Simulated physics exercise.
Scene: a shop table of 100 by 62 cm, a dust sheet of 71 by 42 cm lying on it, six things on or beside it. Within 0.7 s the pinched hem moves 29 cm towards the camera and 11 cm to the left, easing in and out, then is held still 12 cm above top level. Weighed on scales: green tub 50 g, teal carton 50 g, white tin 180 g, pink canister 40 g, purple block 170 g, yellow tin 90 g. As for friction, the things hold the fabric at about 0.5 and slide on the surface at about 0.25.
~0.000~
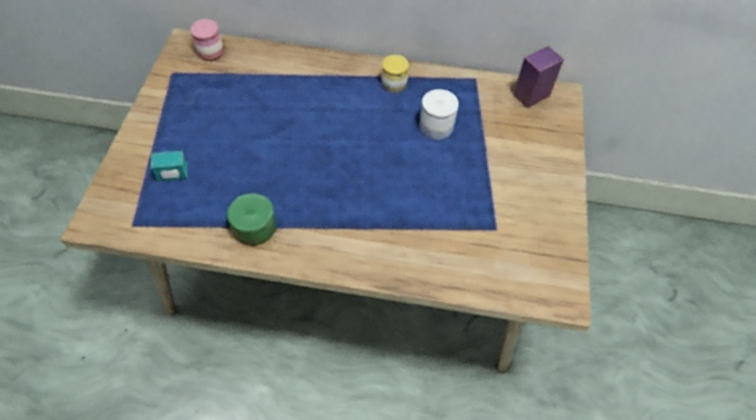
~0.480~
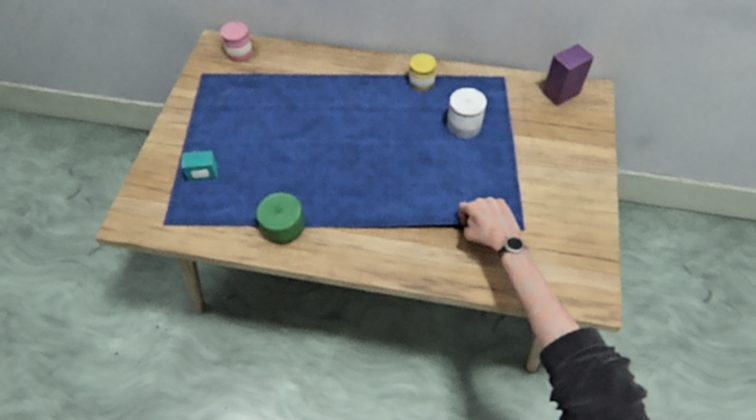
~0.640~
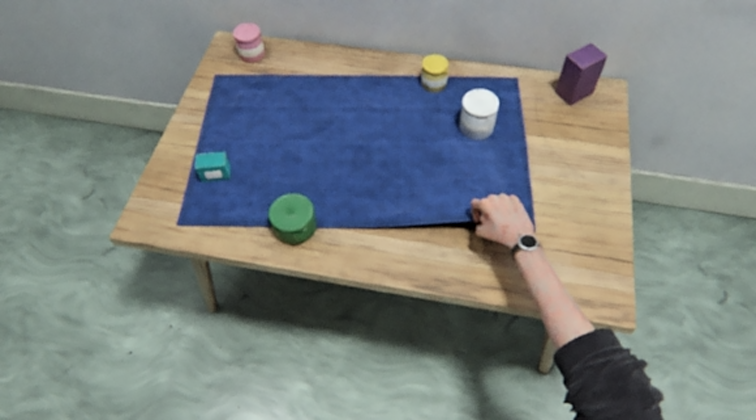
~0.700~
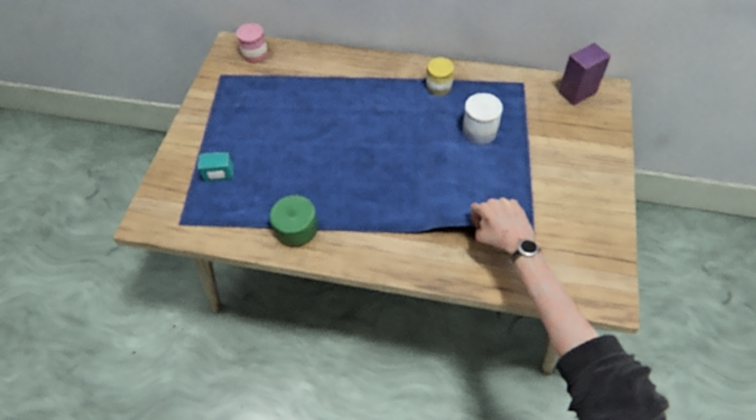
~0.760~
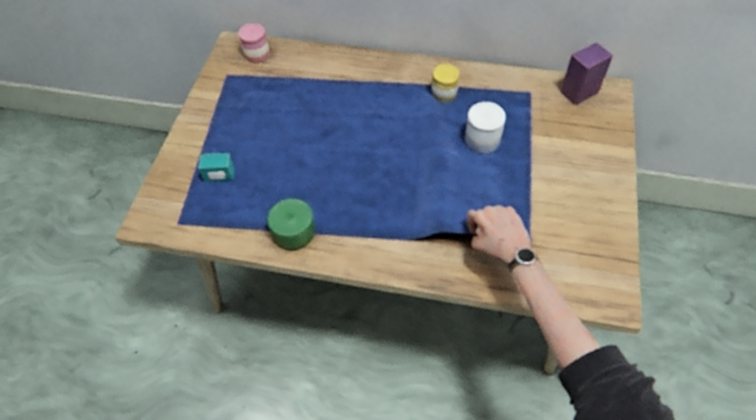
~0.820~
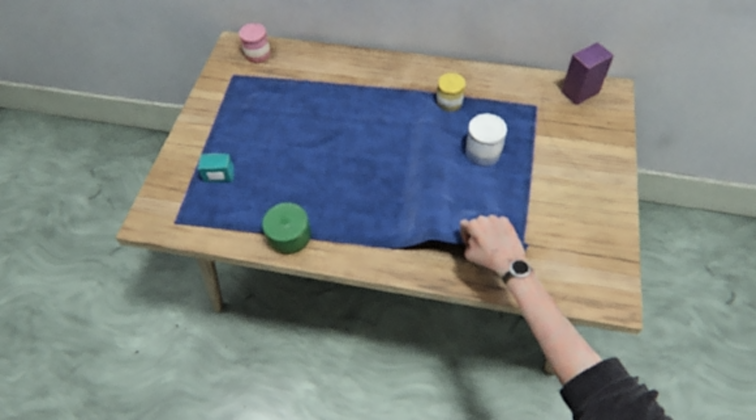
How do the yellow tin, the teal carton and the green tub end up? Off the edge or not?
One by one: Yellow tin: Still there; teal carton: Still there; green tub: Gone.
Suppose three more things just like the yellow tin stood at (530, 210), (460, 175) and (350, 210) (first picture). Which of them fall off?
Still on top, off the top, off the top.
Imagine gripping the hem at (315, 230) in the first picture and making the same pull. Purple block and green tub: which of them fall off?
In that case: Purple block stays on, green tub goes over.
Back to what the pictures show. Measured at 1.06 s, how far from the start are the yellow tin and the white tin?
Shift - yellow tin 25 cm, white tin 25 cm.
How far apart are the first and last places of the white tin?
White tin: Off the top.
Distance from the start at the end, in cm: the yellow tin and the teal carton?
Net shift, approx.: Yellow tin = 40 cm, teal carton = 6 cm.
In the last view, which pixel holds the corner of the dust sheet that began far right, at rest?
Around pixel (548, 288).
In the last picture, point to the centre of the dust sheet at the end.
I'd say it sits around (368, 243) in the last picture.
By 0.9 s, 100 % of the dust sheet is still over the top; yellow tin 15 cm off its start, green tub 7 cm off its start, teal carton 1 cm off its start.
By 1.1 s, 90 % of the dust sheet is still over the top; yellow tin 23 cm off its start, green tub 11 cm off its start, teal carton 1 cm off its start.
By 1.2 s, 80 % of the dust sheet is still over the top; yellow tin 32 cm off its start at (464, 175), green tub 15 cm off its start at (243, 276), teal carton 4 cm off its start at (219, 173).
By 1.3 s, 70 % of the dust sheet is still over the top; yellow tin 36 cm off its start, green tub over the edge, teal carton 7 cm off its start.
By 2.9 s, 70 % of the dust sheet is still over the top; yellow tin 39 cm off its start at (475, 208), green tub over the edge, teal carton 7 cm off its start at (220, 186), white tin over the edge.
